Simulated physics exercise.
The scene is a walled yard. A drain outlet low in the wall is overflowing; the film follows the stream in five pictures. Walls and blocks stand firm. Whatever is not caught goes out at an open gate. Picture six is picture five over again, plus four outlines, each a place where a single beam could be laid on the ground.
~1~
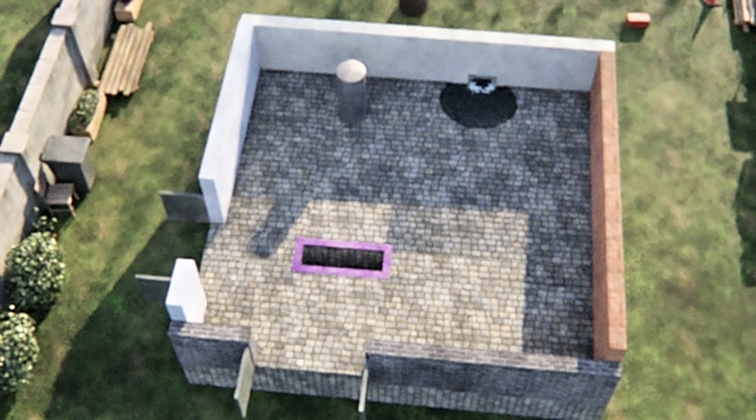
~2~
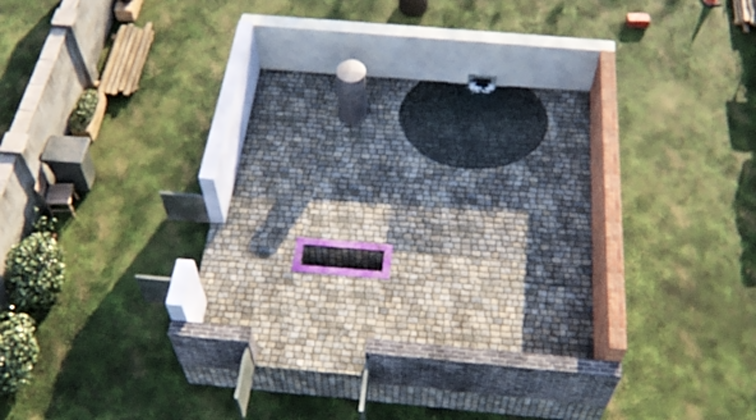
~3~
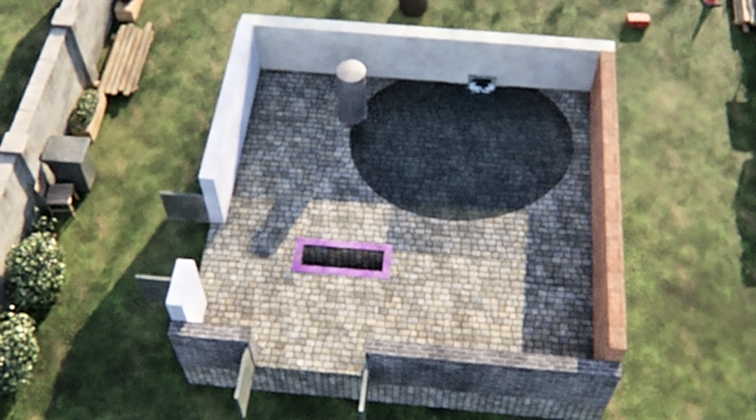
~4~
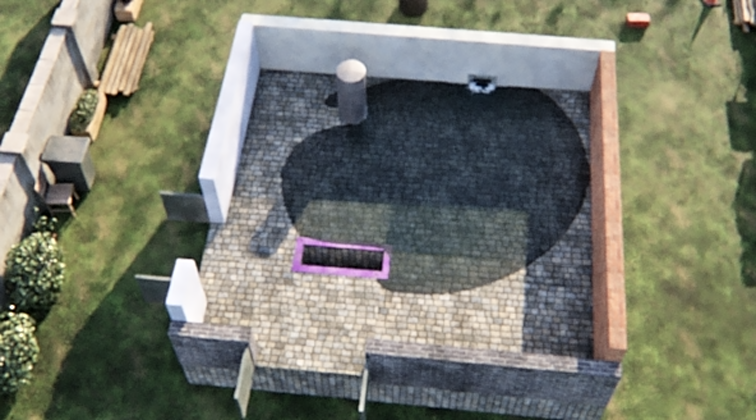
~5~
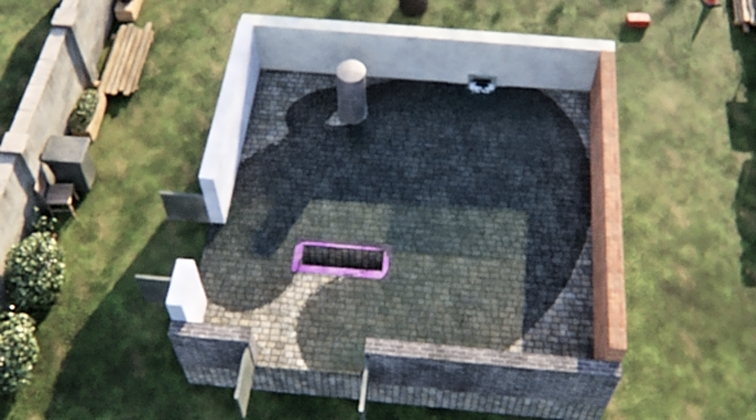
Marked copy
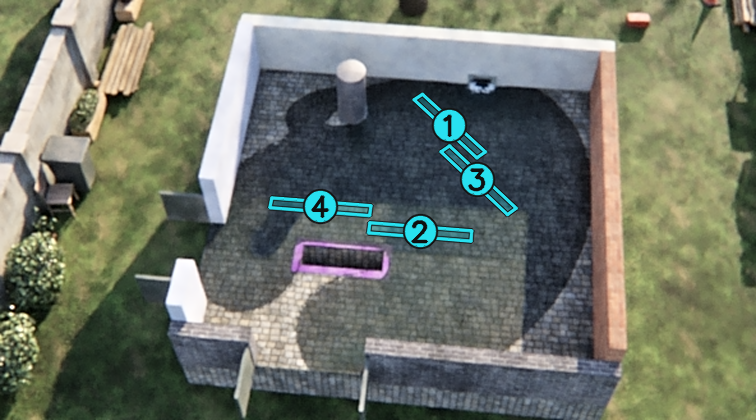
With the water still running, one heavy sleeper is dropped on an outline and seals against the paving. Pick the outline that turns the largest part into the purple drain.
Spot 4.
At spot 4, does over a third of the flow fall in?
No, it does not.
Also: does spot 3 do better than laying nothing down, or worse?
Worse.
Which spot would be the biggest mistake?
1.
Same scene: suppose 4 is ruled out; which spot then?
That would be 3.
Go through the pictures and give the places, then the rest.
In the first picture, outfall at (482, 80); purple drain at (343, 258); open gate at (312, 357); open gate at (216, 262); 3 % of the ground under water, visible out to (454, 117); purple drain still dry.
In the second picture, 11 % of the ground under water, visible out to (461, 163); purple drain still dry.
In the third picture, 26 % of the ground under water, visible out to (418, 209); purple drain still dry.
In the fourth picture, 47 % of the ground under water, visible out to (297, 227); purple drain taking water.
In the fifth picture, 70 % of the ground under water, visible out to (230, 302); purple drain taking water.
In cyan, 1 from (418, 97) to (481, 154); 2 from (369, 227) to (471, 235); 3 from (445, 148) to (511, 211); 4 from (270, 202) to (370, 210).
With 1, about 10 % of the stream goes into the purple drain, about 90 % out by the gates.
With 2, about 14 % of the stream goes into the purple drain, about 86 % out by the gates.
With 3, about 19 % of the stream goes into the purple drain, about 81 % out by the gates.
With 4, about 26 % of the stream goes into the purple drain, about 74 % out by the gates.
